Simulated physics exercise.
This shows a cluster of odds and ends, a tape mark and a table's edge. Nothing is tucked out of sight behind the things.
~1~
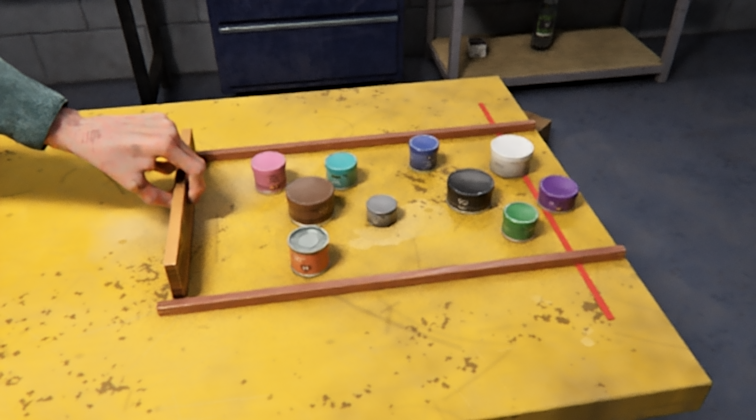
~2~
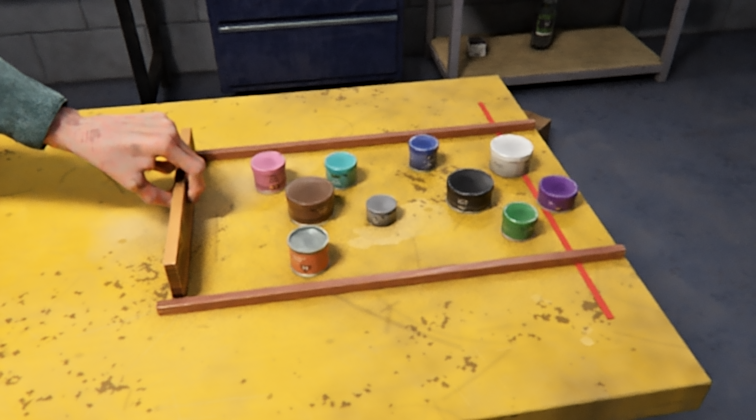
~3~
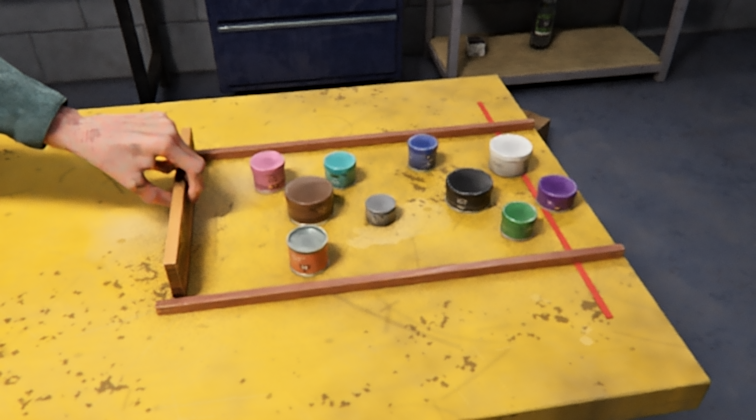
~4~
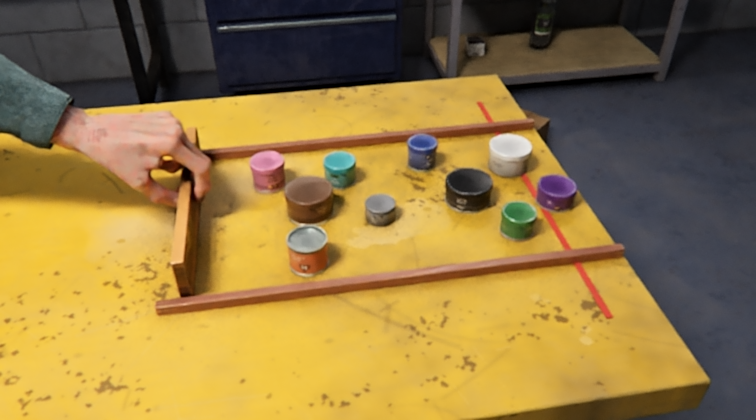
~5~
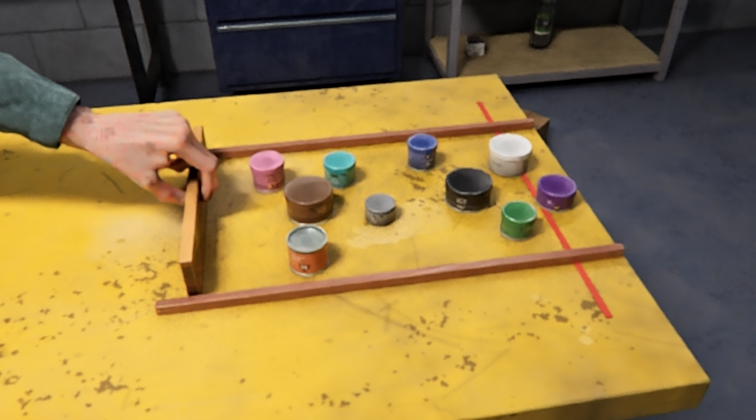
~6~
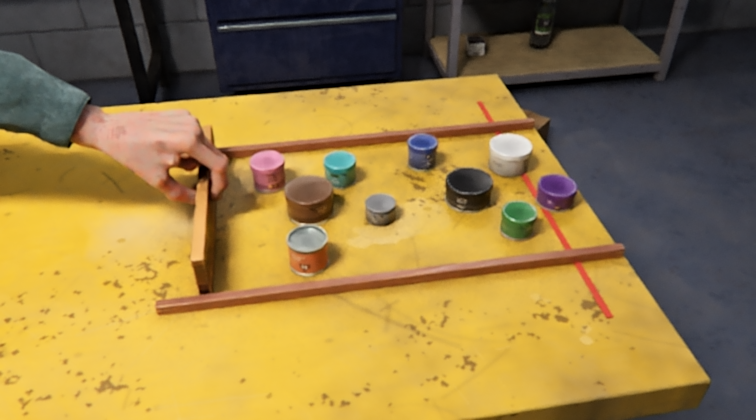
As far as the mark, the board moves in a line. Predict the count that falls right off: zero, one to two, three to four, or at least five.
The count is three to four.
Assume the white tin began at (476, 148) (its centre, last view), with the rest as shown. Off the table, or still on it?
White tin: Gone.
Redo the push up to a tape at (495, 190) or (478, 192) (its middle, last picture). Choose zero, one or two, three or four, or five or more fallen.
So for the first place I'd say one or two, and for the second no fall at all.
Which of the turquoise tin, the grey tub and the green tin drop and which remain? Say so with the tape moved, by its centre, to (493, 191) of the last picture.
Turquoise tin stays put, grey tub stays put, green tin stays put.
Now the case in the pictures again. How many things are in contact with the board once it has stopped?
Counting them up gives 5.
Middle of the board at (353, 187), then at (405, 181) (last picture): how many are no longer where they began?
The first count is 5, and then it's 7.
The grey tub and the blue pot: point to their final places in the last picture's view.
First object: (561, 204); second object: (518, 130).
Soon after, none off yet; purple tin at rest near (556, 194); white tin at rest near (509, 156); green tin at rest near (518, 221).
At rest, the number that fall off is three or four; fallen, black tin, white tin and purple tin.
